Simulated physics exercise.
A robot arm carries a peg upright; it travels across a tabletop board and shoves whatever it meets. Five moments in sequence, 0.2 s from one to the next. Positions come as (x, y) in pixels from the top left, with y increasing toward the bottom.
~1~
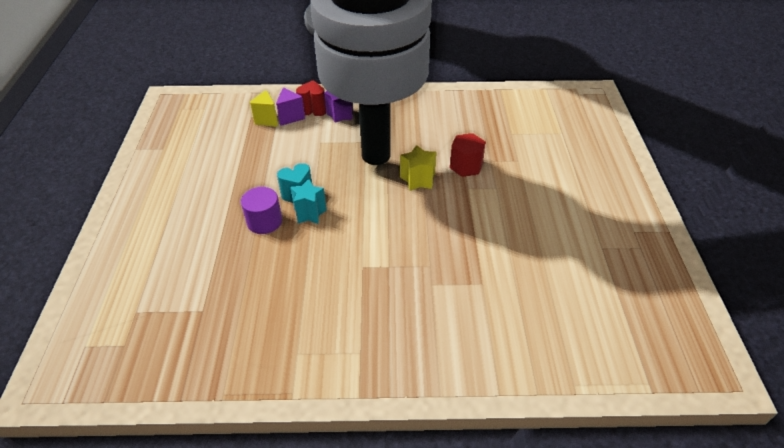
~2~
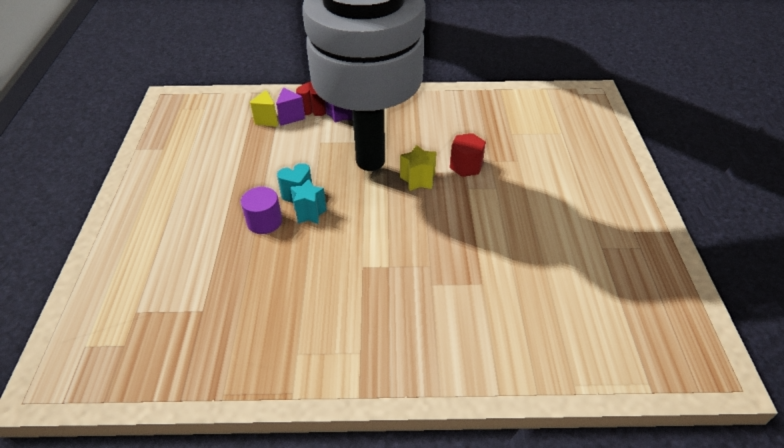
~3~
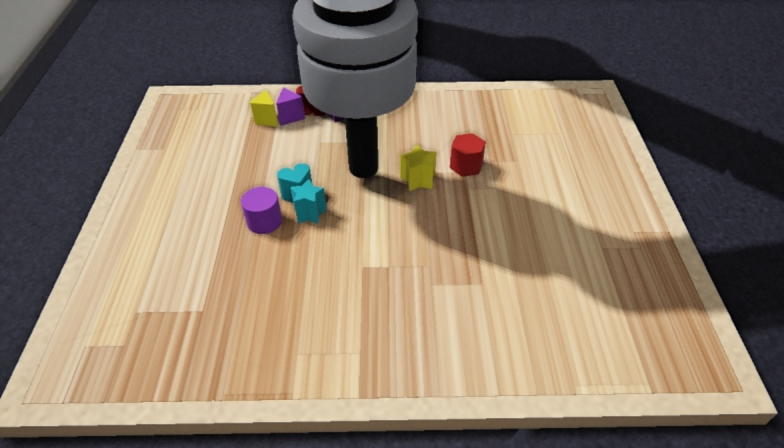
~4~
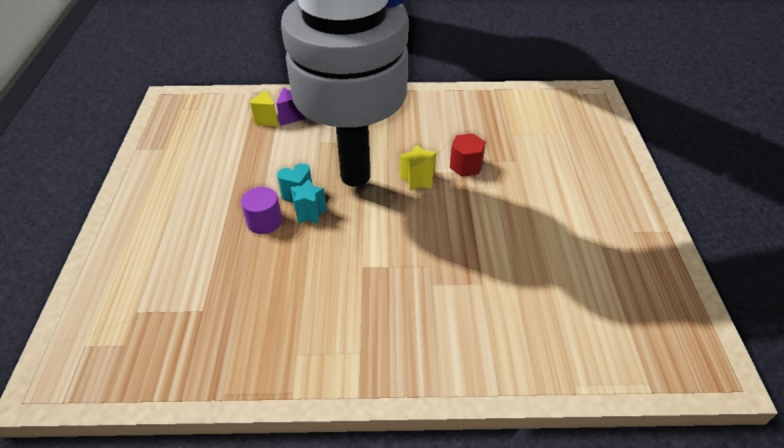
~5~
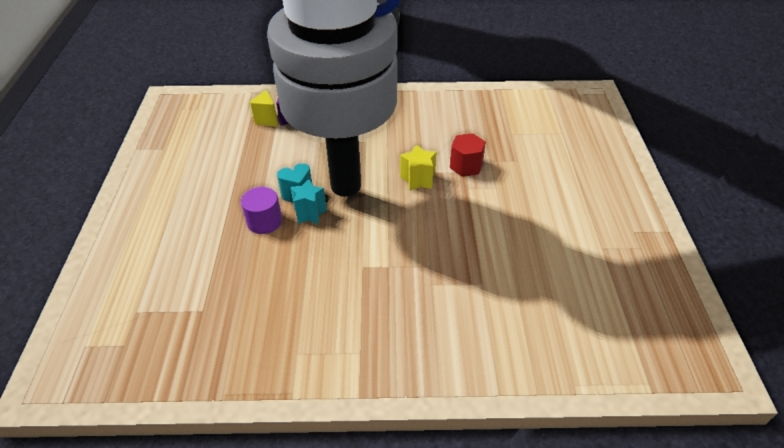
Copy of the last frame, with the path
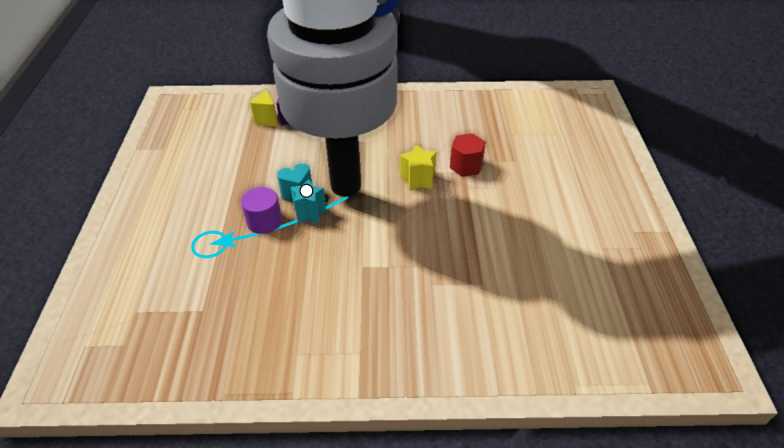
On a wooden board, a robot arm's black peg moving slightly left and nearer past a yellow star, the colored blocks staying still.
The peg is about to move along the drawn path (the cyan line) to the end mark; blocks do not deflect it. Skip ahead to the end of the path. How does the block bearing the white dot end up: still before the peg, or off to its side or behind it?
The peg pushes it to the end.
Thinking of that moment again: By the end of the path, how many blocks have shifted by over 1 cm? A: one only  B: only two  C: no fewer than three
B (only two)
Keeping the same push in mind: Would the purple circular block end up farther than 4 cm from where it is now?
Short answer: Yes.
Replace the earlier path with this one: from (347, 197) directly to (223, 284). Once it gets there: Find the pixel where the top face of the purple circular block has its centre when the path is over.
At (226, 201).
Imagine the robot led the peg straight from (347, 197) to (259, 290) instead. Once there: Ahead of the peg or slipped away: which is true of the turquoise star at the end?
It lies beside or behind the peg.
Drawn move, from (347, 197) through (306, 217) and (260, 233) to (210, 244); the dot is on the turquoise star.
The first path, step by step. One third of the way, peg (305, 208); purple circular block (246, 202); turquoise star (276, 205), turned 20° clockwise.
Two thirds of the way, peg (257, 224); purple circular block (196, 212); turquoise star (225, 220), turned 25° clockwise.
At the end, peg (206, 235); purple circular block (162, 215); turquoise heart block still; turquoise star (175, 236).
